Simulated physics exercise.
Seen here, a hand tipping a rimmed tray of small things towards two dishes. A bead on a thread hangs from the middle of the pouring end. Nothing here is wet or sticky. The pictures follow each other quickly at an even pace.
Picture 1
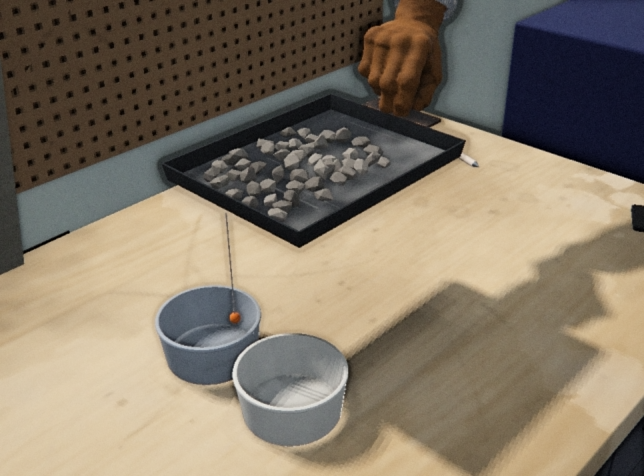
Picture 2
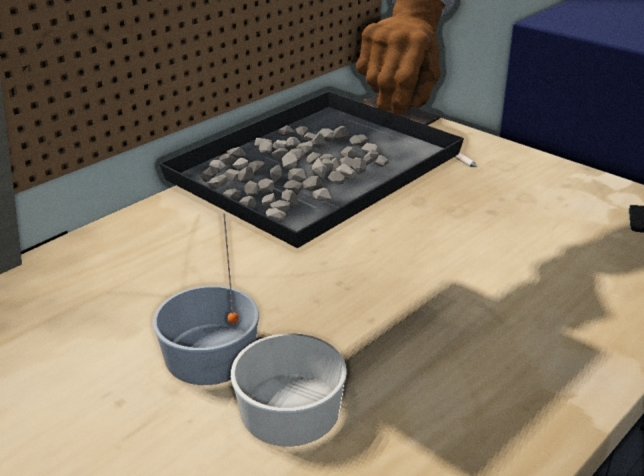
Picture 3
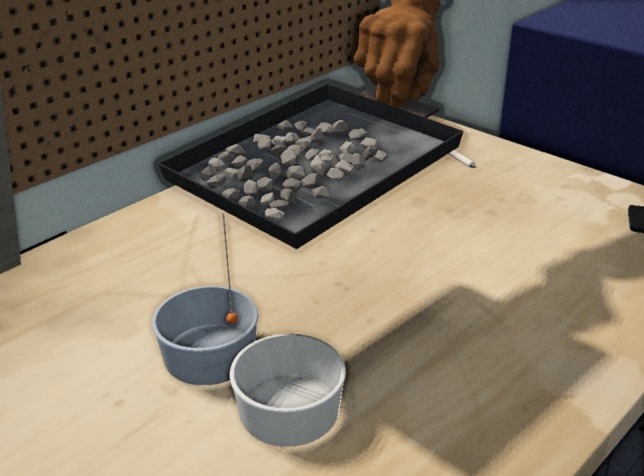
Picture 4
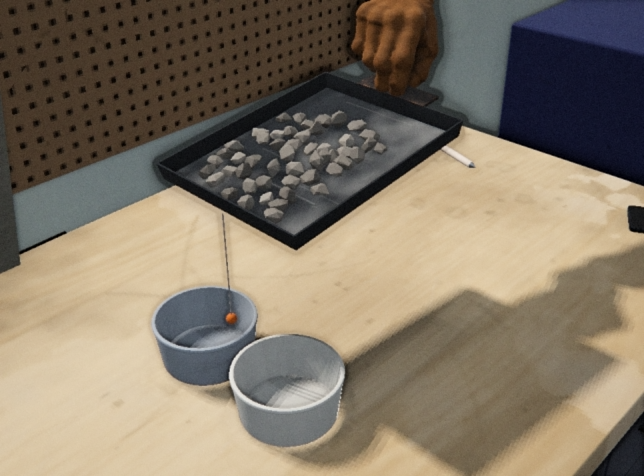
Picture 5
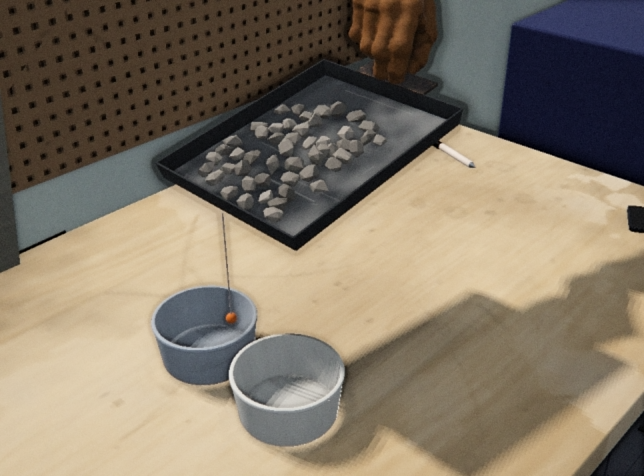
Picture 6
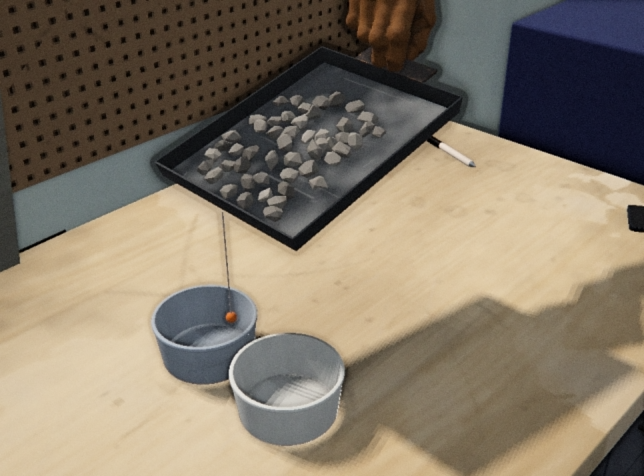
A hand gradually raises the far end of a dark tray holding grey gravel.
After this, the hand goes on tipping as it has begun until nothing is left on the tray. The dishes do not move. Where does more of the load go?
The right-hand one ends fuller.
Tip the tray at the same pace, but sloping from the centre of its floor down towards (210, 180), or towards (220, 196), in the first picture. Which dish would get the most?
In turn: Left; the left dish.
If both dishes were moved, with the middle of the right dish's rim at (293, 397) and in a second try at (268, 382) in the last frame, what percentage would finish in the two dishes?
Roughly 60 per cent, and 70 per cent.
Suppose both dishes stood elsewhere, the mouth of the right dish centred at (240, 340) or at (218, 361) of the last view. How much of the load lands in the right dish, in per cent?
First some 20, then 50 per cent.
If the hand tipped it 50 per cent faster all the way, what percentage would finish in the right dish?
It comes to 40 per cent or so.
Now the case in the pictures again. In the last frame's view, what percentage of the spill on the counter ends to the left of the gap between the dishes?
Close to 80 per cent.
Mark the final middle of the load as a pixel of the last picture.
Roughly at (224, 418).
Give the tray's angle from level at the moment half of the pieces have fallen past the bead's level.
At some 105 degrees.
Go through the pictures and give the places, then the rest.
The first frame shows corners of the pouring end at (166, 163) and (299, 229), level; middle of the load at (314, 161), bits of gravel; left dish at (170, 356); right dish at (251, 415); bead on its thread at (235, 318).
The second frame shows corners of the pouring end at (164, 163) and (297, 230), level; middle of the load at (312, 160).
The third frame shows corners of the pouring end at (163, 163) and (296, 231), tipped barely, lowest at the right corner; middle of the load at (311, 156).
The fourth frame shows corners of the pouring end at (161, 163) and (294, 233), tipped a little, lowest at the right corner; middle of the load at (310, 150).
The fifth frame shows corners of the pouring end at (160, 162) and (293, 234), tipped a little, lowest at the right corner; middle of the load at (309, 144).
The sixth frame shows corners of the pouring end at (159, 161) and (293, 235), tipped a little, lowest at the right corner; middle of the load at (308, 138); left dish at (166, 355); right dish at (247, 414).
Soon, tray tipped steeply; all on the tray.
A while on, tray tipped right over; about two thirds on the tray; a small part outside both; about a third in the air.
Towards the end, tray tipped past a quarter turn; about a third in the right dish; a stray few in the left dish; about two thirds outside both.
Finally, tray tipped past a quarter turn; about a third in the right dish; a stray few in the left dish; about two thirds outside both.
